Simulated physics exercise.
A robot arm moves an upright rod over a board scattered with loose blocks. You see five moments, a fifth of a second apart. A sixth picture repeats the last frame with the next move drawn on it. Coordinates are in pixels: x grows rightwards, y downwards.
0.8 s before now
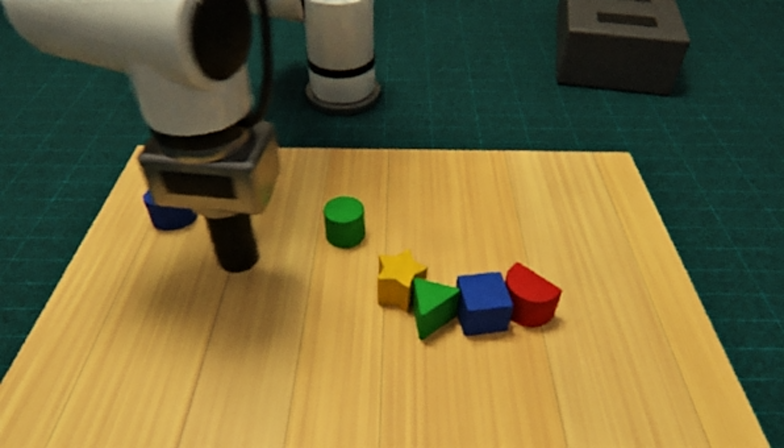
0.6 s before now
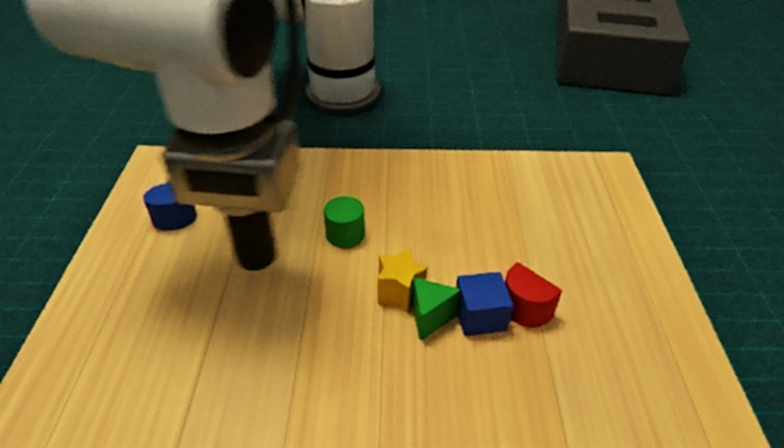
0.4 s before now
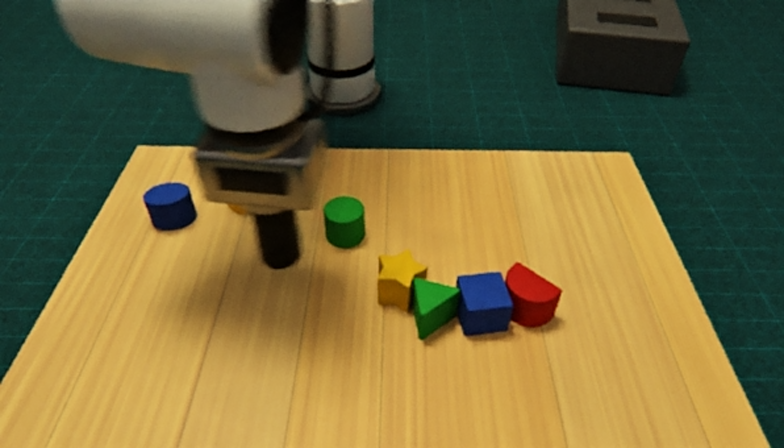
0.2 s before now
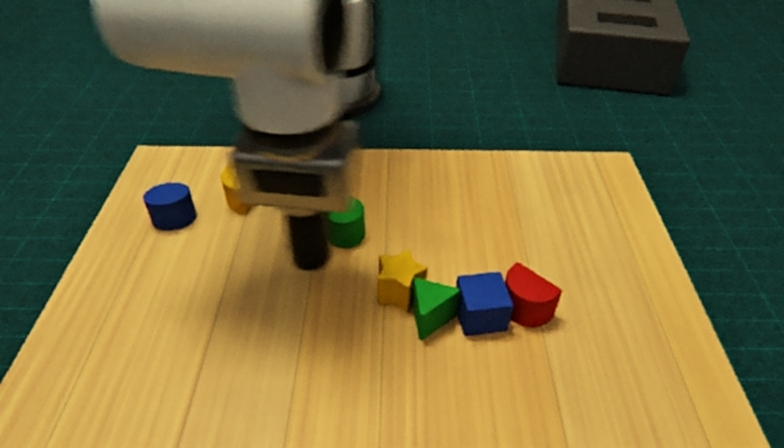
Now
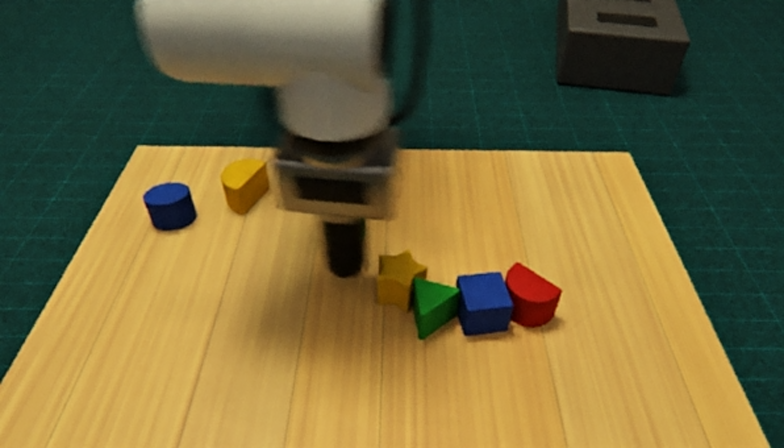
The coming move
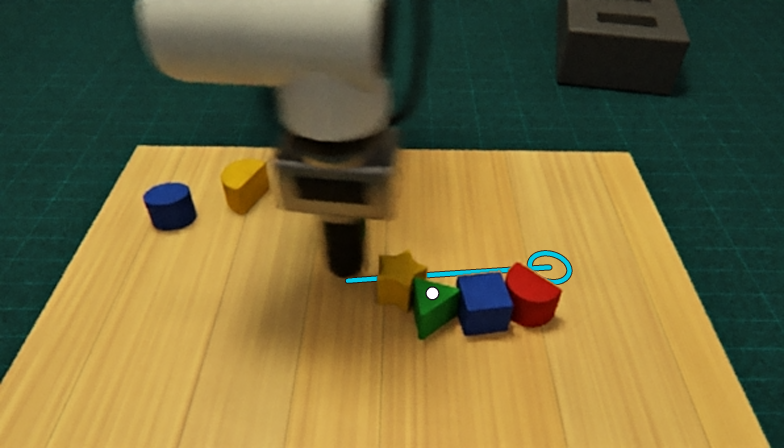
A white robot arm holding a dark upright rod hangs over a light wooden board on a green surface, seen from above and in front by a still camera. A blue cylinder and a partly hidden yellow block lie left, a green cylinder near the middle, and a yellow star, green triangle, blue cube and red half-round block rightward. The arm slides the rod steadily right, close to the star, while the blocks stay still.
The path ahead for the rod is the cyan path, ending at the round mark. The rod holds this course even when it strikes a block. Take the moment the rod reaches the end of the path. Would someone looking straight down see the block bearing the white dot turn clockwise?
Yes - that is the case.
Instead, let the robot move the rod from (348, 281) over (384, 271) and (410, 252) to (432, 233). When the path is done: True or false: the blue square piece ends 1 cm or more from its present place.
False - the claim does not hold.
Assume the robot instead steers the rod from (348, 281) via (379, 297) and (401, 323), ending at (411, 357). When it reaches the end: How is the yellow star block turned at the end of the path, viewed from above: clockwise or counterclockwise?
From above, the yellow star block will be seen to turn anti-clockwise.
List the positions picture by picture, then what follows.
The first picture shows lower end of the rod at (239, 259), tops of blocks, yellow star block at (400, 267), green three-sided block at (432, 293), blue square piece at (485, 290), red D-shaped block at (531, 283).
The second picture shows rod at (257, 257), blocks as before.
The third picture shows rod at (281, 256), blocks as before.
The fourth picture shows rod at (312, 257), blocks as before.
The fifth picture shows rod at (347, 264), yellow star block at (400, 267), green three-sided block at (432, 293), blue square piece at (485, 290), red D-shaped block at (531, 283).
The drawn path runs from (348, 281) to (550, 267); the dot is on the green three-sided block.
On the path given first. One third of the way, rod at (418, 259); yellow star block at (443, 274), turned 55° clockwise; green three-sided block at (446, 308), turned 40° clockwise; blue square piece at (489, 291).
Two thirds of the way, rod at (487, 255); yellow star block at (455, 277), turned 100° clockwise; green three-sided block at (445, 311), turned 35° clockwise; blue square piece at (498, 302), turned 20° anticlockwise; red D-shaped block at (534, 284).
At the end, rod at (554, 251); yellow star block at (455, 277), turned 100° clockwise; green three-sided block at (445, 311), turned 35° clockwise; blue square piece at (498, 302), turned 20° anticlockwise; red D-shaped block at (534, 284).
